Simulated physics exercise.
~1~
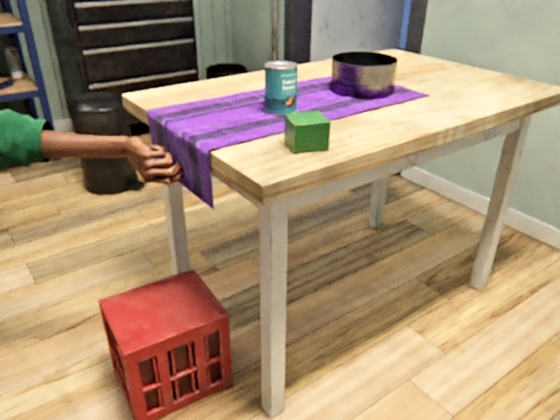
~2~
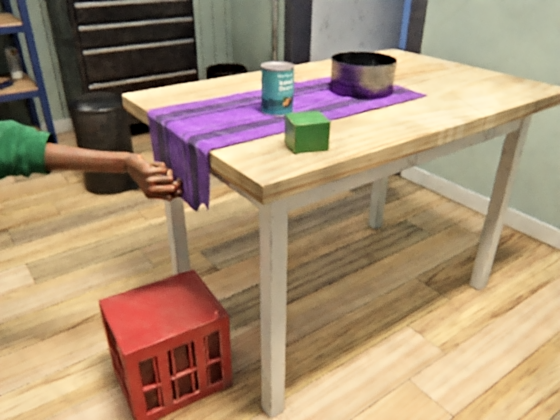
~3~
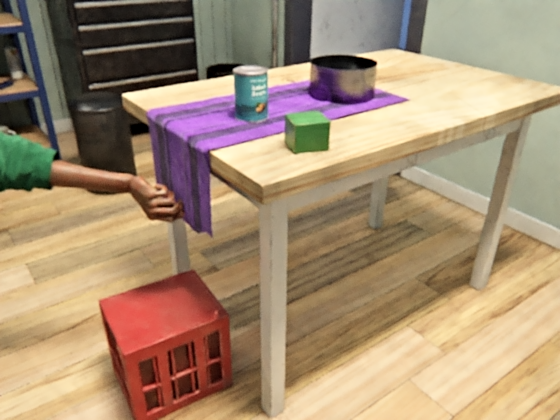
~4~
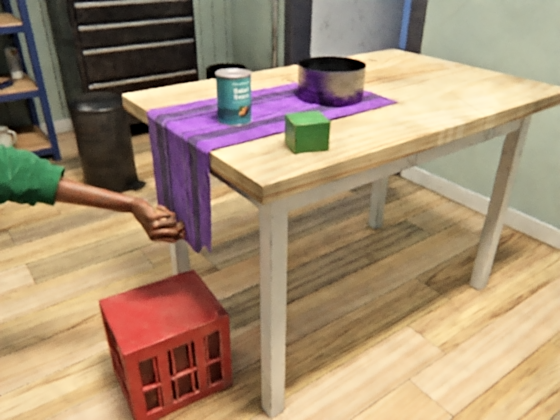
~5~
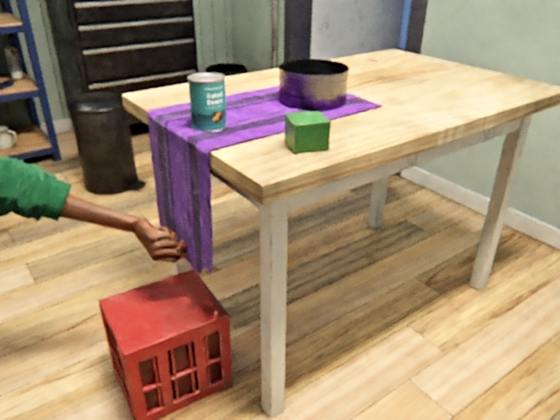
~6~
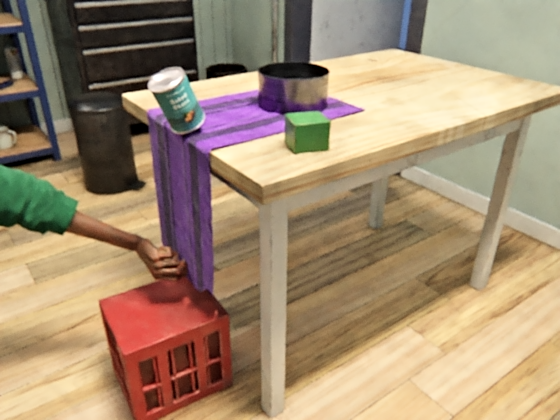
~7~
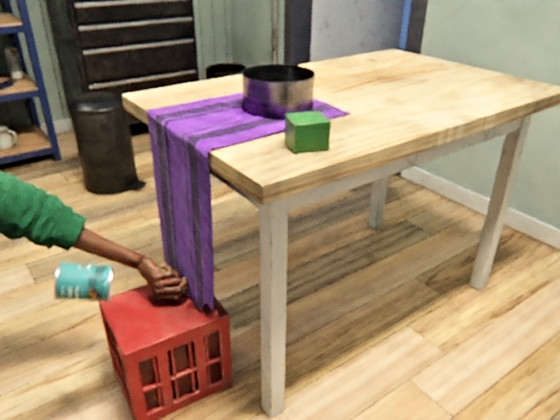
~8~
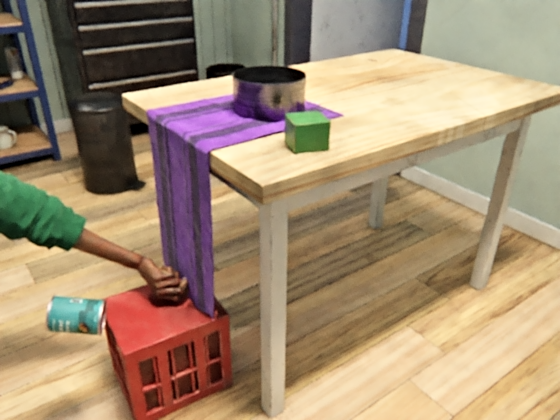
In this clip, a hand slowly pulls a purple runner down over a table's left end, carrying a turquoise tin and a pot leftward. The tin tips off and falls beside a red crate, while the pot and green block remain on the table as the cloth's hem reaches the crate.
